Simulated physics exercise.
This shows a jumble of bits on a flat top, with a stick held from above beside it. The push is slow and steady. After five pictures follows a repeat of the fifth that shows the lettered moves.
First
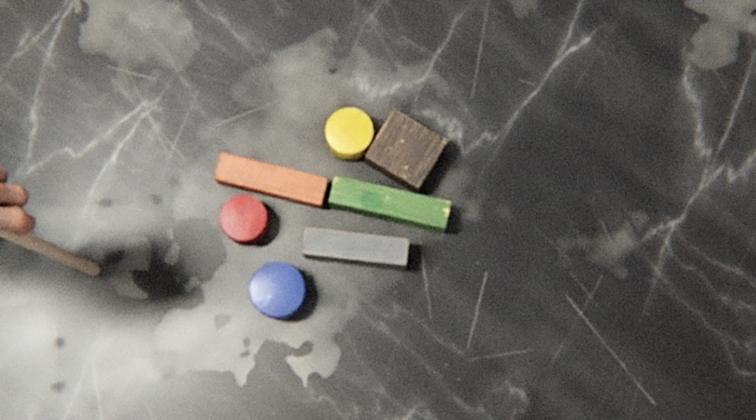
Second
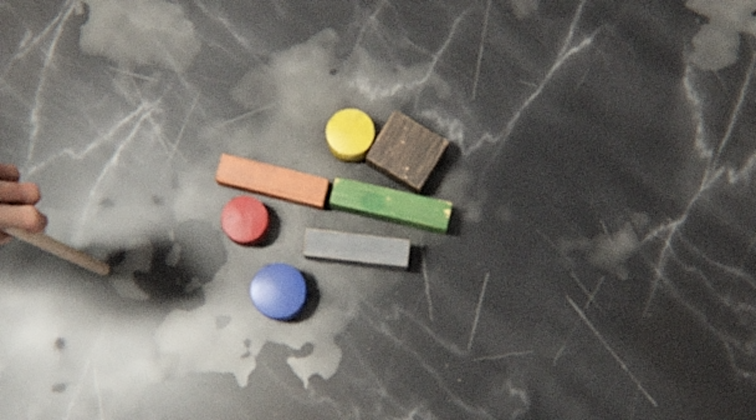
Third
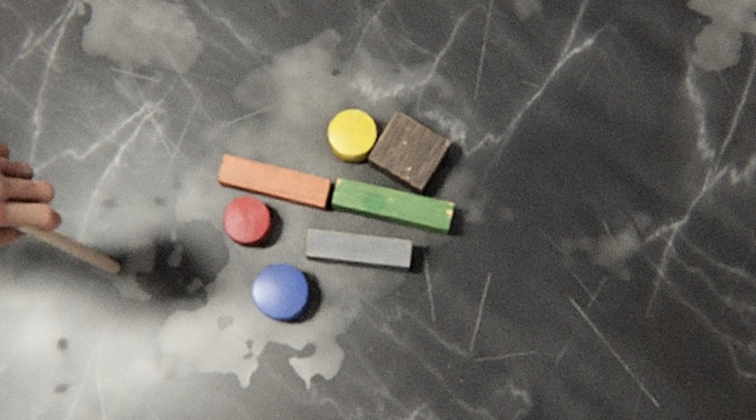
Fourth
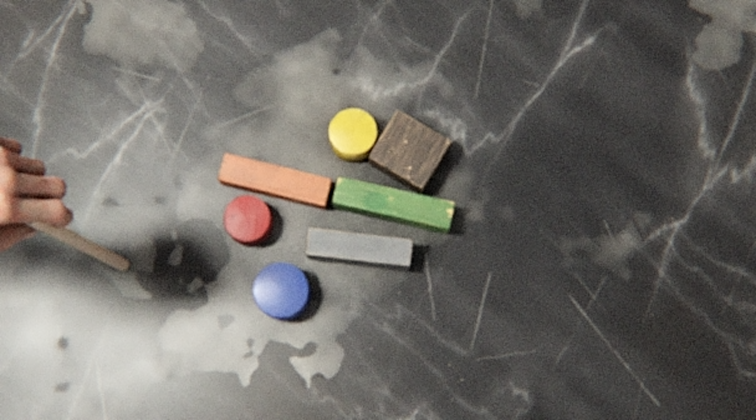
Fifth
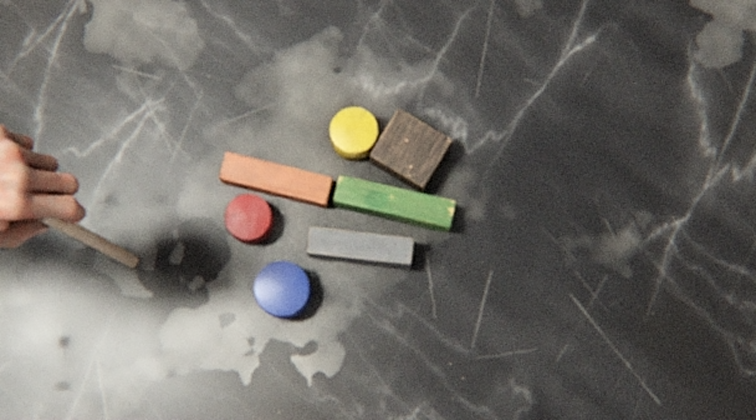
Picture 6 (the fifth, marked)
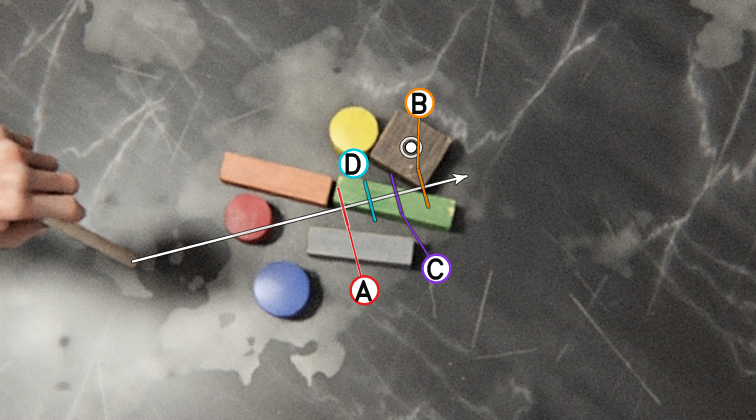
A hand at the left edge holds a thin stick over a dark, white-veined marbled surface seen from directly above. Near the middle lie a yellow tin beside a black-brown block, an orange bar end to end with a green one, a grey bar beneath, and red and blue tins to the lower left. The hand slowly moves the stick rightward, still short of the pieces, which barely shift in view.
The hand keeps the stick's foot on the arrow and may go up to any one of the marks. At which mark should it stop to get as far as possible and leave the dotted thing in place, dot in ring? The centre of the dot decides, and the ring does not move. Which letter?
No farther than D.
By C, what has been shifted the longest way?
It is the red tin.
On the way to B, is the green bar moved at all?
Yes.
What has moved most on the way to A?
It is the red tin.
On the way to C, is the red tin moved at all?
Yes.
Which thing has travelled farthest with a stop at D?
It is the red tin.
On the marked copy, A at (343, 208); B at (423, 188); C at (396, 194); D at (370, 201); the arrow from (133, 262) to (467, 176); the white dot at (411, 147).
With D. Early on, foot of the stick (218, 240).
Further on, foot of the stick (303, 218); red tin (296, 187); orange bar (286, 145).
At the end, foot of the stick (370, 202); red tin (296, 187); orange bar (285, 145); the dot is still in its ring.
As for the rest, A keeps the dot in but is short; B shifts the dotted thing to (437, 125); C shifts the dotted thing to (428, 137).
